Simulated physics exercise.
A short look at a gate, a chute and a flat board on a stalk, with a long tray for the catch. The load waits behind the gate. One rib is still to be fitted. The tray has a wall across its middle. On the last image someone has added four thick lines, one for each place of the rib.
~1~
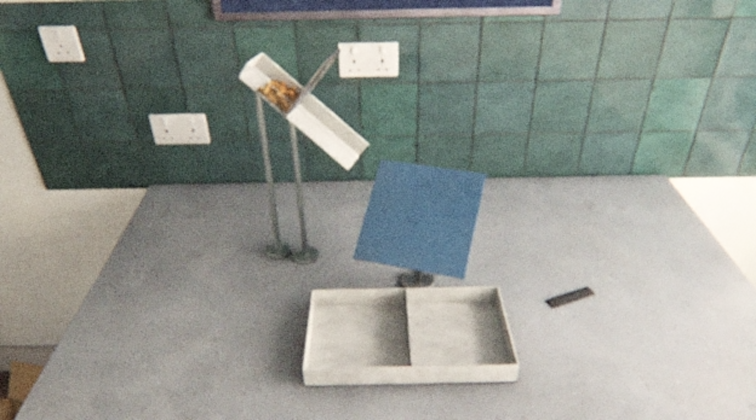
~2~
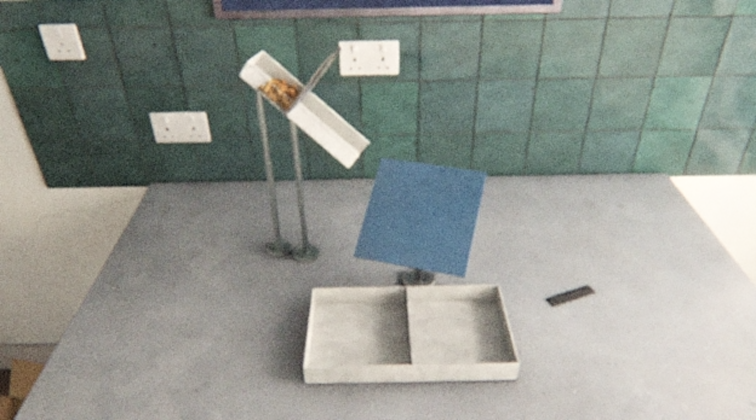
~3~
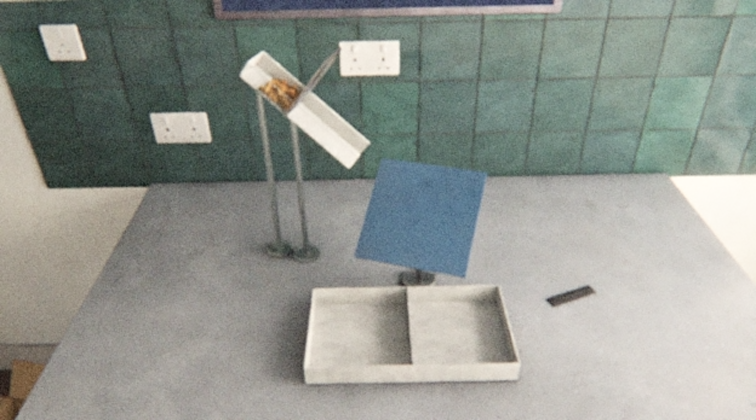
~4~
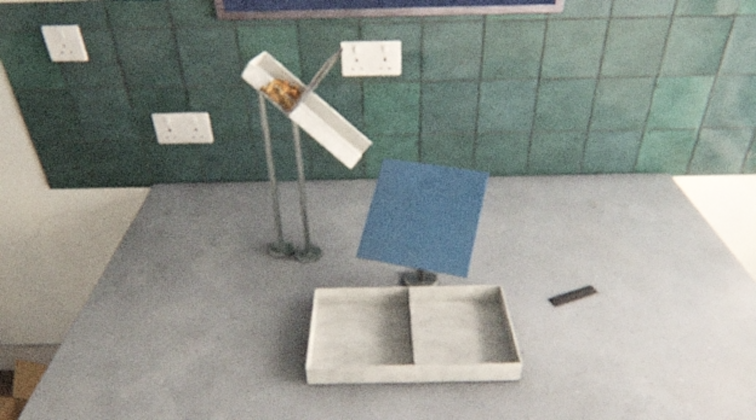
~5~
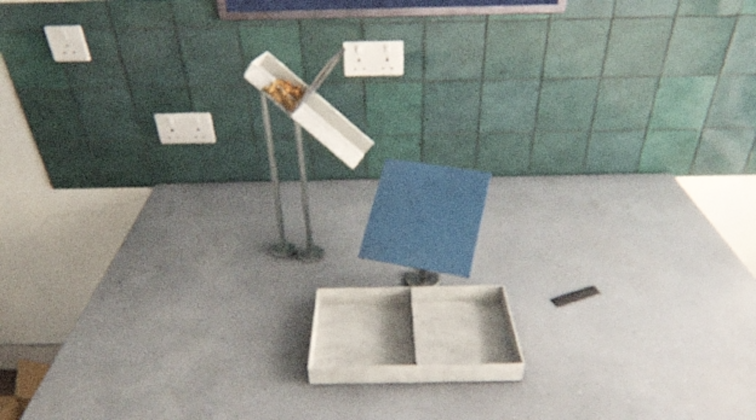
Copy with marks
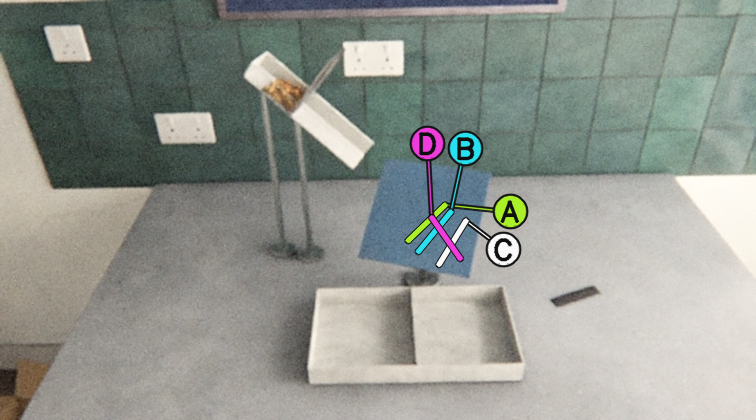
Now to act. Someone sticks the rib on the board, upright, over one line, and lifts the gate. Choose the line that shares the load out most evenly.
Use line C.
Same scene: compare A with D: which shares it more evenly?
D it is.
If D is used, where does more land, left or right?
More lands on the right.
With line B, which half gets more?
Left.
On the marked copy, line A from (445, 204) to (408, 240); line B from (450, 211) to (418, 251); line C from (466, 220) to (439, 264); line D from (431, 217) to (460, 258).
For line A, of what is caught, nearly all in the left half, a small part in the right.
For line B, of what is caught, most in the left half, a small part in the right.
For line C, of what is caught, about half in the left half, about half in the right.
For line D, of what is caught, about a quarter in the left half, most in the right.
